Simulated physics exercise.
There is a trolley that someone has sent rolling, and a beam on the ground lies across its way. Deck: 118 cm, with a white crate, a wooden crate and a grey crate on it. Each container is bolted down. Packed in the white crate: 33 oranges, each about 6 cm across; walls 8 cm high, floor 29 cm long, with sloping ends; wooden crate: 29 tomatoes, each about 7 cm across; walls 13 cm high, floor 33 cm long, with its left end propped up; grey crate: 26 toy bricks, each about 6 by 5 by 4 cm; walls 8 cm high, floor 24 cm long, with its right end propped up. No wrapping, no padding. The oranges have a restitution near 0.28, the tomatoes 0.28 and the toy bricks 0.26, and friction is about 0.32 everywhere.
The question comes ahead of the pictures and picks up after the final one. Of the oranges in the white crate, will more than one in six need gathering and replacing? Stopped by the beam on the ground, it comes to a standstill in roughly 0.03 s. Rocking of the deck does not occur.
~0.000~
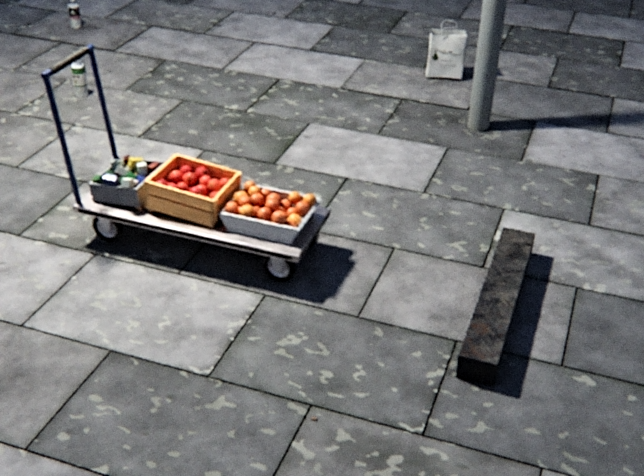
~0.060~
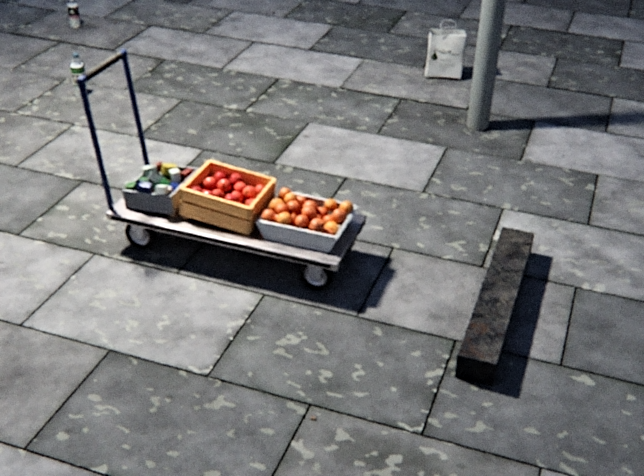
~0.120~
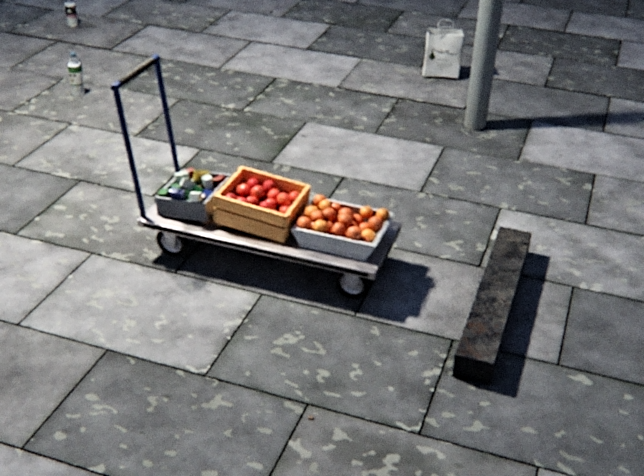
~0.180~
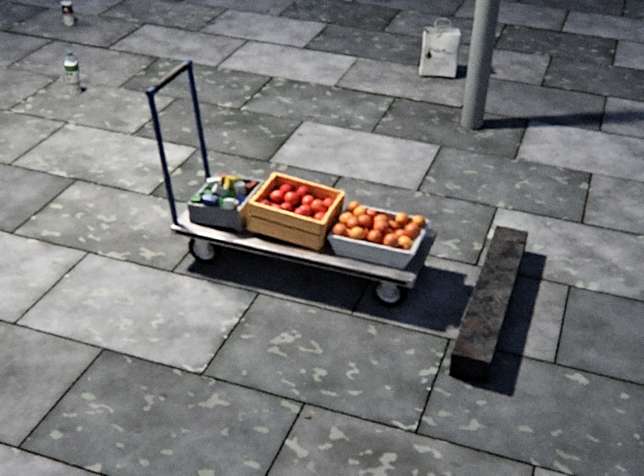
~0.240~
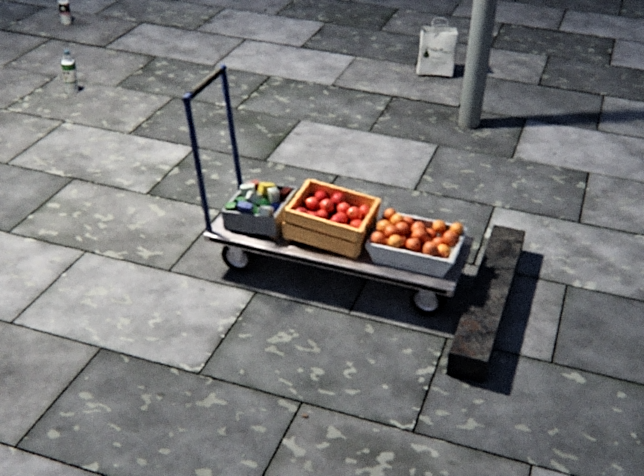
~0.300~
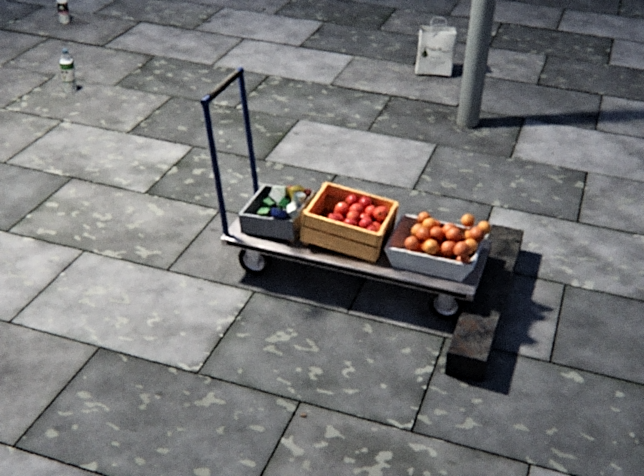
The overboard fraction overshoots one sixth.
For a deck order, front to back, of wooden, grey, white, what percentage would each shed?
In that arrangement the white crate sheds 40 per cent of its load, the wooden crate 0 per cent, and the grey crate 20 per cent.
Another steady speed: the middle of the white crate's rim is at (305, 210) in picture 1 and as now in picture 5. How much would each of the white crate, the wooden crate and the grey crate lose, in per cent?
White crate 30 %, wooden crate 0 %, grey crate 20 %.
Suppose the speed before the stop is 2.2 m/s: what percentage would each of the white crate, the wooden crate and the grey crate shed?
Then the white crate sheds 30 per cent of its load, the wooden crate 0 per cent, and the grey crate 10 per cent.
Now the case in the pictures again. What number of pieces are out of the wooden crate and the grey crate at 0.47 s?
Estimate at that time - wooden crate 0, grey crate 4, give or take.
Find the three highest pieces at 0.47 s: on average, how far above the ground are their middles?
54 cm.
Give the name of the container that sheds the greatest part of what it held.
Answer: The white crate.
After 0.35 s, the white crate is down by 4 of 33, the wooden crate has all 29 and the grey crate is down by 1 of 26.
After 0.47 s, the white crate is down by 12 of 33, the wooden crate has all 29 and the grey crate is down by 4 of 26.
After 0.70 s, the white crate is down by 15 of 33, the wooden crate is down by 1 of 29 and the grey crate is down by 4 of 26.
Outcome (at 1.21 s), the white crate is down by 15 of 33, the wooden crate is down by 1 of 29 and the grey crate is down by 4 of 26. Asked share, 15 of 33, 45 per cent.
